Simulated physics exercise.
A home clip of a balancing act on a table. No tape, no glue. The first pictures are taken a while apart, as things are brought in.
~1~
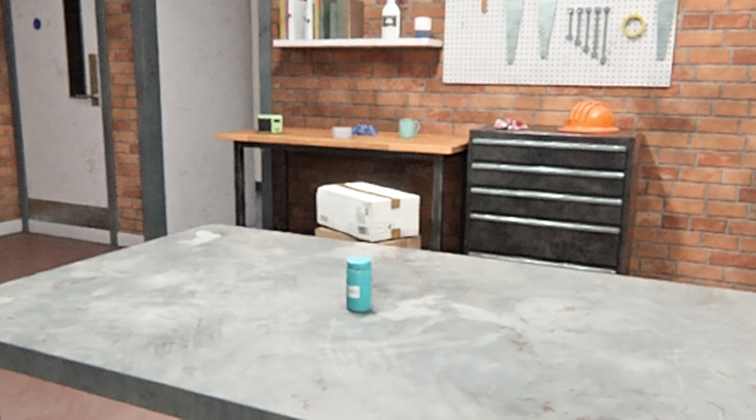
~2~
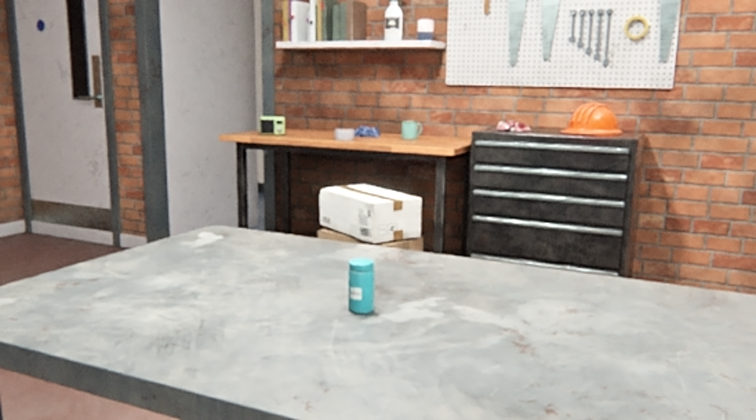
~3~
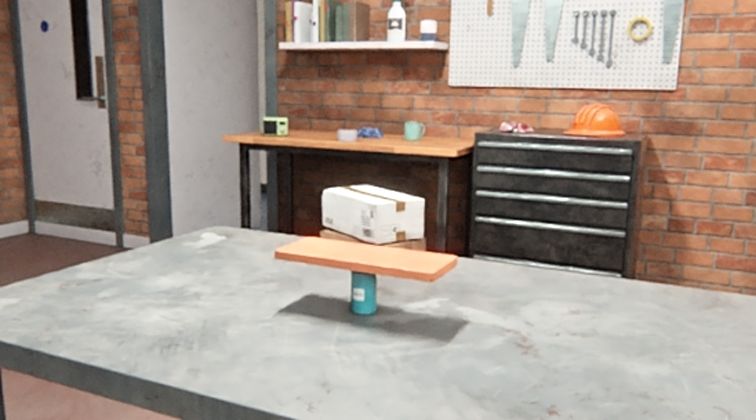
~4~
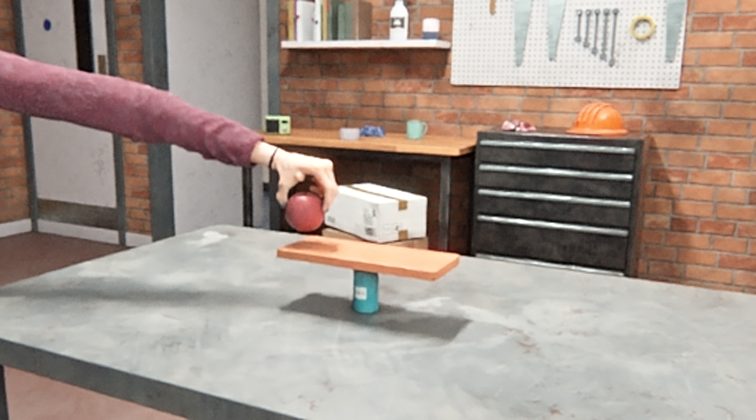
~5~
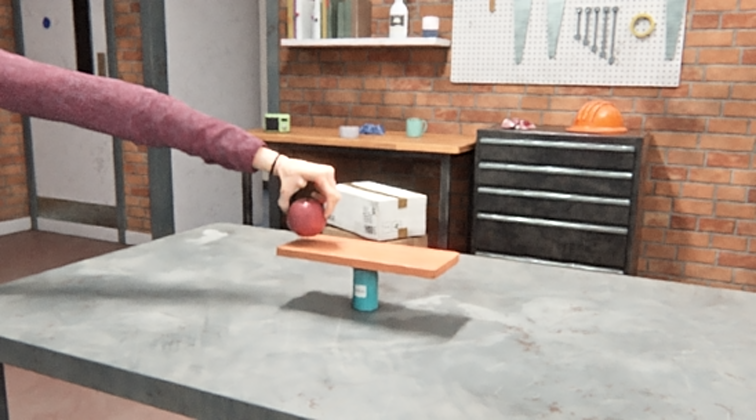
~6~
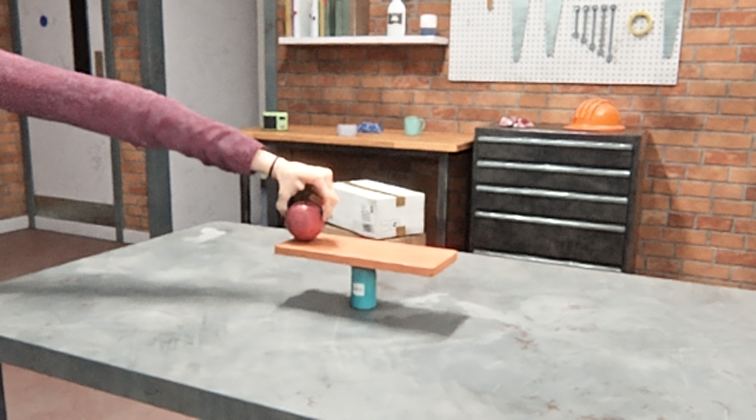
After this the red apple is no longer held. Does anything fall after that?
Outcome: The stack comes apart.
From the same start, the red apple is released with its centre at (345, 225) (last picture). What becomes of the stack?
Then it holds.
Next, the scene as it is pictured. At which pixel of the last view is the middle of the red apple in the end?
Around (276, 271).
Then, 0.30 s later than the last frame, red apple now fallen; orange board tilted by 35°.
Then, 0.40 s later than the last frame, orange board tilted by 48°.
Then, 1.10 s later than the last frame, orange board tilted by 13°.
Then, 1.80 s later than the last frame, things are still on the move.
When it is over, fallen, red apple; the other 2 as before. End places, in pixels of the last picture, red apple near (276, 271). The stack gives way.
